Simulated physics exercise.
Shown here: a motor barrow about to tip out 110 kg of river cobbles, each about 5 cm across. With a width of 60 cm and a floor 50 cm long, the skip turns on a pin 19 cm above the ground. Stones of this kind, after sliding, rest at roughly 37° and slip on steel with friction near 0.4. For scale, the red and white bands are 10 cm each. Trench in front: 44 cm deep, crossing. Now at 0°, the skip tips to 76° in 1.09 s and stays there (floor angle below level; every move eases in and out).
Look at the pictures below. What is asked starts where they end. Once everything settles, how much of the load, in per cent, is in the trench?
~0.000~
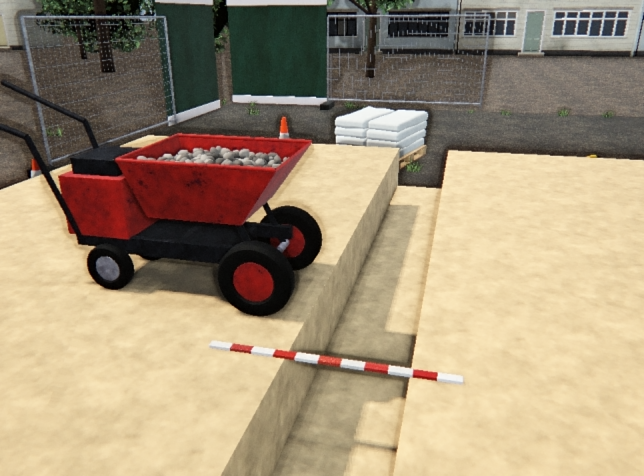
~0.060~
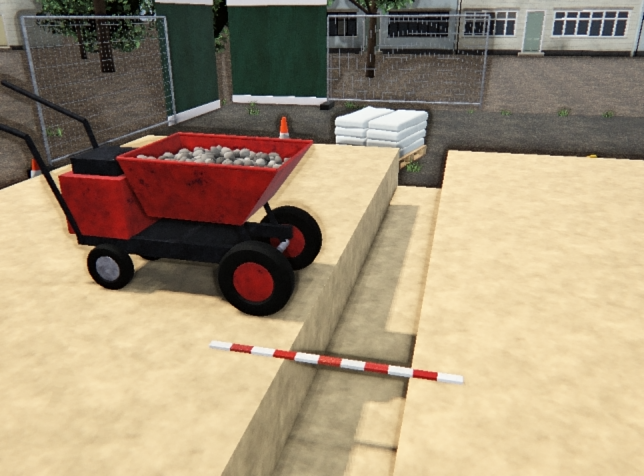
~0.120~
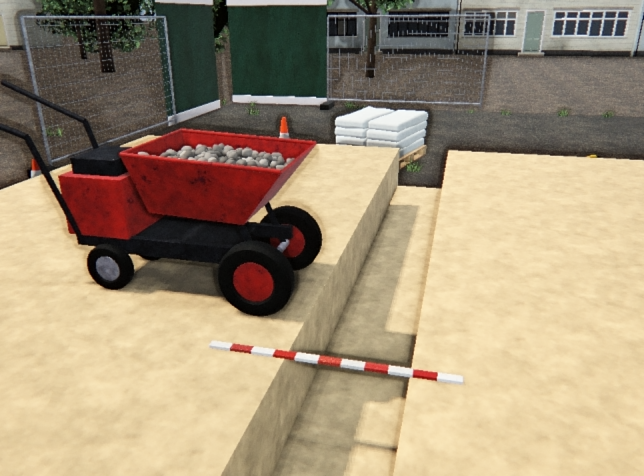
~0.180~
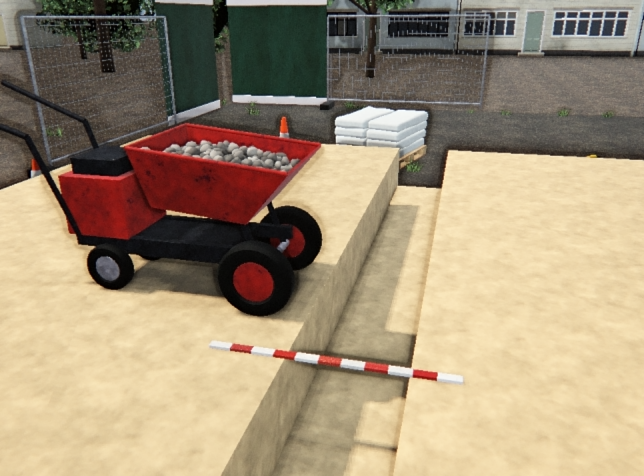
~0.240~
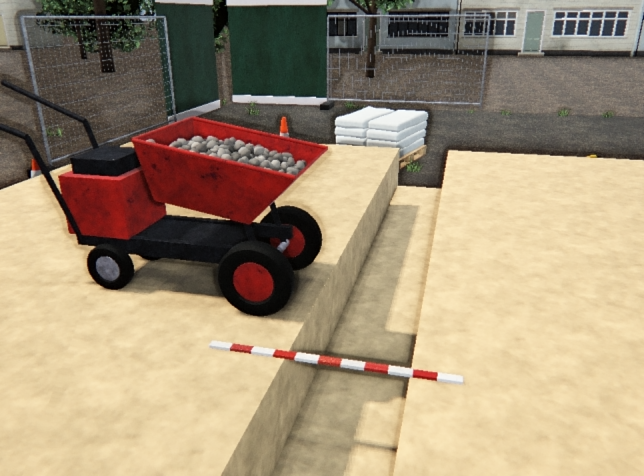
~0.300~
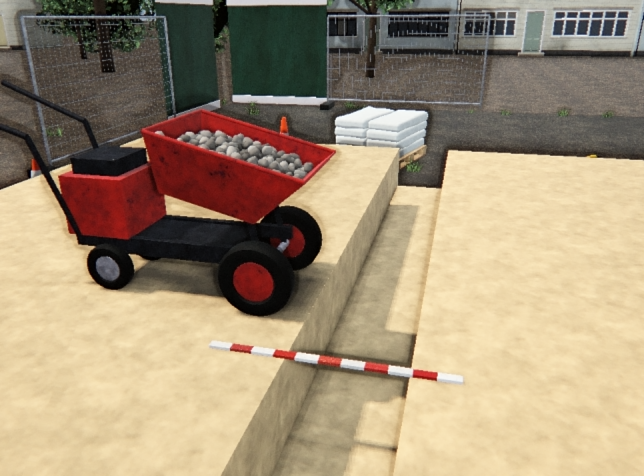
Once it settles, about 59 per cent of the load is there.
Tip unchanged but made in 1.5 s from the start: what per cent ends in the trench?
65 per cent.
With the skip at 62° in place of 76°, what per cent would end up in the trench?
I'd guess some 50 in a hundred.
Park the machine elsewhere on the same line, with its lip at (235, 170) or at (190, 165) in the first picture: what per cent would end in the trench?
I'd expect some 100 per cent, then some 100.
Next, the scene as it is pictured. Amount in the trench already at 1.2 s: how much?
Roughly 25 percent of the load.
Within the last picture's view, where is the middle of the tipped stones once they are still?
Roughly (411, 362), I'd say.
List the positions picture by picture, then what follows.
The first frame shows lip at (275, 170), floor tilted 0°, highest stones at (216, 155).
In the second frame, the skip is at 1°, its lip at (277, 171); the top of the load is at (216, 154); the stones move at 0.2 m/s on average.
The third frame shows lip at (281, 172), floor tilted 3°, highest stones at (218, 153); the stones move at 0.4 m/s on average.
In the fourth frame, the skip is at 6°, its lip at (287, 175); the top of the load is at (210, 149); the stones move at 0.5 m/s on average.
In the fifth frame, the skip is at 9°, its lip at (295, 178); the top of the load is at (207, 145); the stones move at 0.7 m/s on average.
The sixth frame shows lip at (305, 183), floor tilted 14°, highest stones at (211, 139); the stones move at 0.8 m/s on average.
After 0.8 s the floor is at 64°; 100 % in the skip; the foremost stones are at (383, 245).
After 1.2 s the floor is at 76°; 49 % in the skip, 26 % in the trench, 25 % past the trench; the foremost stones are at (492, 304).
After 1.5 s the floor is at 76°; 18 % in the skip, 41 % in the trench, 41 % past the trench; the foremost stones are at (595, 321).
After 3.5 s the floor is at 76°; 0 % in the skip, 59 % in the trench, 41 % past the trench; the foremost stones are past the picture's edge.
